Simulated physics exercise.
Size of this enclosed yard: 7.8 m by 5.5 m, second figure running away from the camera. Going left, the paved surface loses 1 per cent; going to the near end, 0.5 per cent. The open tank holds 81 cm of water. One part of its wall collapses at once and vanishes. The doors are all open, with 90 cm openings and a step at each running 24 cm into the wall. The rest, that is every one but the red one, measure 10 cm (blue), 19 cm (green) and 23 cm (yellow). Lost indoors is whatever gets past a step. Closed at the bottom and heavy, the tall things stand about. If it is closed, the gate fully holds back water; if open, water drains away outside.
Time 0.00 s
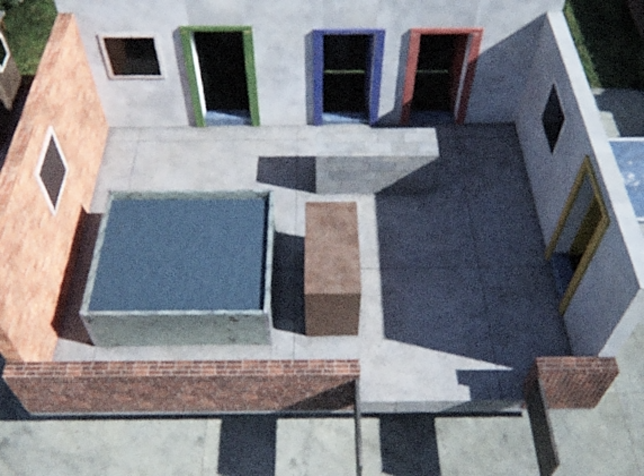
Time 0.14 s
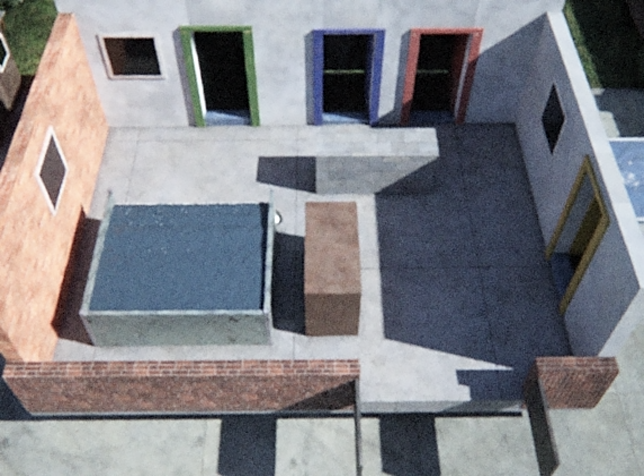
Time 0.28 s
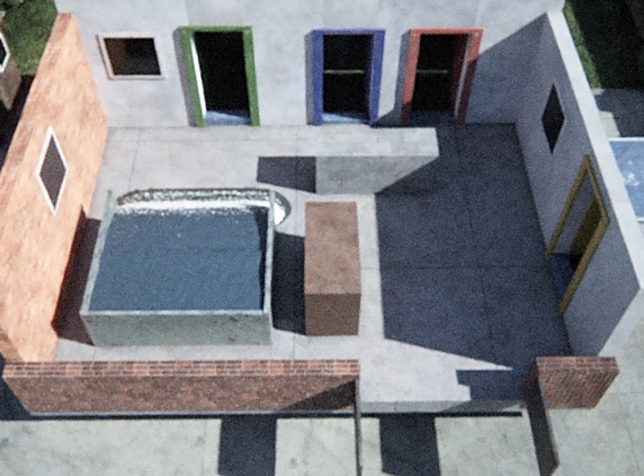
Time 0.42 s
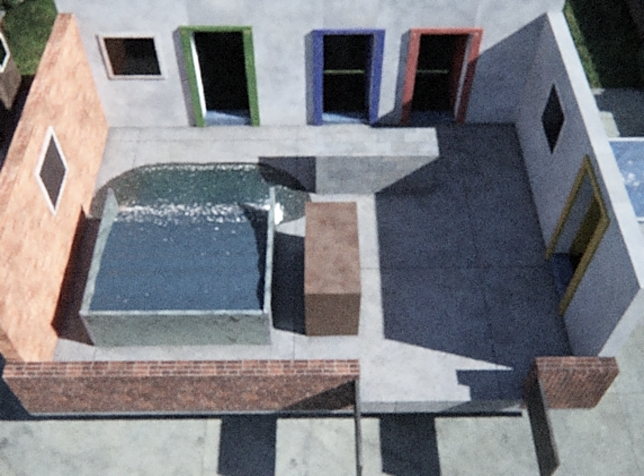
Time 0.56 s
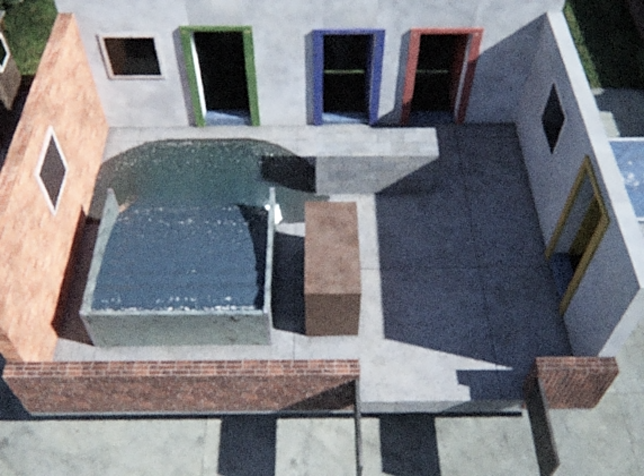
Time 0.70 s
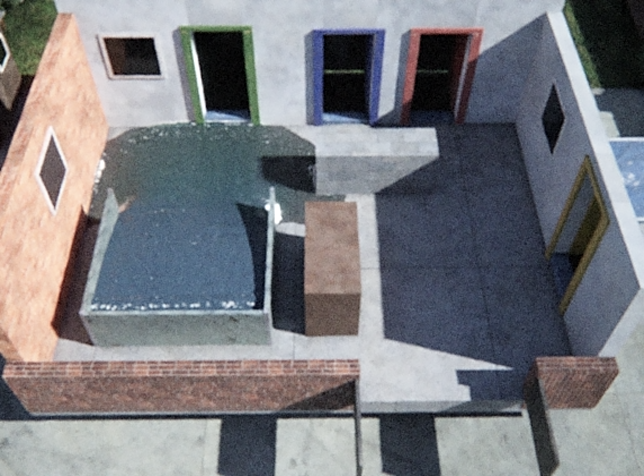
A walled yard with a pale paved floor, seen from high above by a still camera, holds a large open tank of blue water on the left. A brown block stands beside it, a low grey block lies behind, and green, blue and red doorways line the back wall, with a yellow one at right. The tank's far side vanishes, and water pours out, spreading backward across the paving toward the back wall as the level inside sinks.
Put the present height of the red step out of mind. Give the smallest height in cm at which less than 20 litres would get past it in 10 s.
Close to 10 cm is just enough.
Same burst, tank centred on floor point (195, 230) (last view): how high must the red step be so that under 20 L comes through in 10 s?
10.5 cm or thereabouts.
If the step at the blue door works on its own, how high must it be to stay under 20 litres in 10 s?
At blue, about 15 cm.
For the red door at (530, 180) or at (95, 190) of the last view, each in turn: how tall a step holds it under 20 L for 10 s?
You'd want about 15 cm there first, then about 30 cm.
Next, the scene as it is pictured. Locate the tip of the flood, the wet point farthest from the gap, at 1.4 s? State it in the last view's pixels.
Pixel close to (372, 127).
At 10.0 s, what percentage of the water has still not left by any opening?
Around 76 in a hundred parts remain.
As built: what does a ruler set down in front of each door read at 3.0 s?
Centimetres: Blue = 16, green = 37, red = 7, yellow = 0.
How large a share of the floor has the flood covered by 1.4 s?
Wet share: Near 30 %.
After 1.4 s water covers 30 % of the floor, deepest (60 cm) near (109, 130); it has not reached the red door.
After 3.0 s water covers 45 % of the floor, deepest (38 cm) near (109, 130); 7 cm at the red door, 0 litres in over its 9 cm step.
After 10.0 s water covers 100 % of the floor, deepest (18 cm) near (107, 137); 7 cm at the red door, 27 litres in over its 9 cm step.
At the red door as built, the water arrived by 1.9 s and peaked near 14 cm at 4.2 s.
With a step of 9 cm, 27 litres would have come in within the 10 s; with 12.5 cm, 6 litres. So under 20 litres takes about 10 cm.
